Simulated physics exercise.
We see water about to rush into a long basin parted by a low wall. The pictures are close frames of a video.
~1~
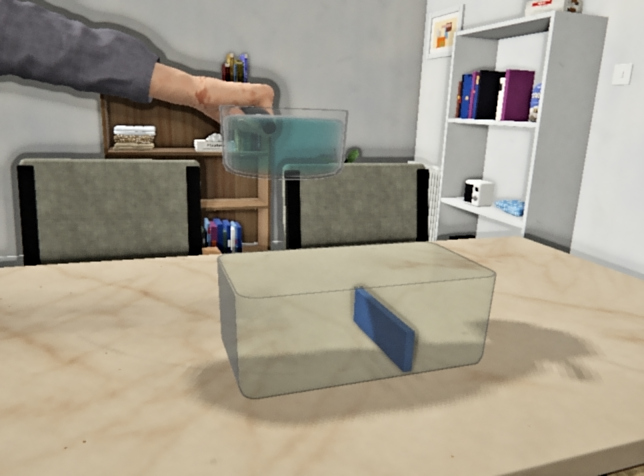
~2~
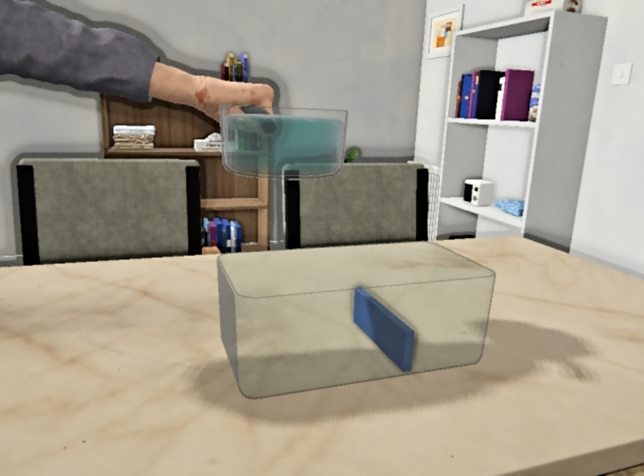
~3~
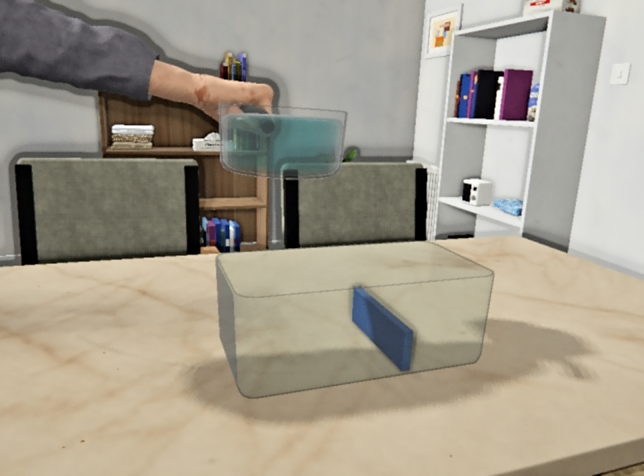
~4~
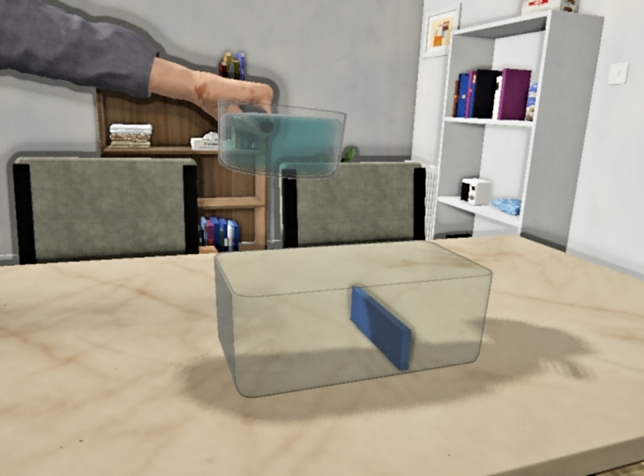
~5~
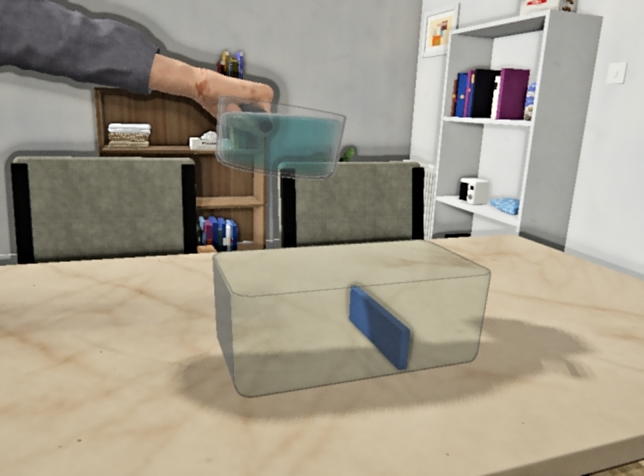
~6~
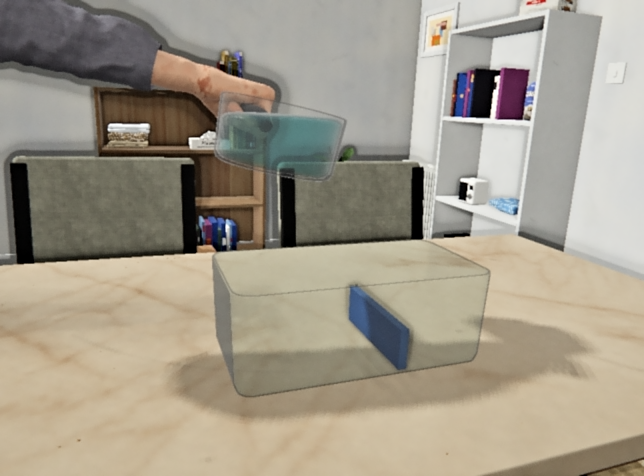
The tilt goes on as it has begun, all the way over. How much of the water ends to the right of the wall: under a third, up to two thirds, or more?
In the end between a third and two thirds is right of the wall.
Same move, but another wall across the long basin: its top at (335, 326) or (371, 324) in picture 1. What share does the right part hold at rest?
First some 95, then 65 per cent.
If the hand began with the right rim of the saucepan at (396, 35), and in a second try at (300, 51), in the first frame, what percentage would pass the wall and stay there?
About 80 and 10 per cent.
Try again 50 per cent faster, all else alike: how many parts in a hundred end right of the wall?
Close to 50 per cent.
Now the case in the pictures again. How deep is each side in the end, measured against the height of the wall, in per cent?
Some 20 per cent left and 50 right.
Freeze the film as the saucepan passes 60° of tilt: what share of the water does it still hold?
Some 60 per cent.
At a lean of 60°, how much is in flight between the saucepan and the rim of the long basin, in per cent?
It comes to 30 per cent or so.
A moment on, the saucepan is tipped part way and 58 per cent is still to pour, 4 is left of the wall and 6 right of it.
Next, the saucepan is tipped on its side and 13 per cent is still to pour, 20 is left of the wall and 55 right of it.
Then the saucepan is tipped on its side and 2 per cent is still to pour, 39 is left of the wall and 56 right of it.
Later the saucepan is tipped on its side and 0 per cent is still to pour, 43 is left of the wall and 56 right of it.
In the end 43 per cent lies left of the wall, 56 right of it and 1 outside.
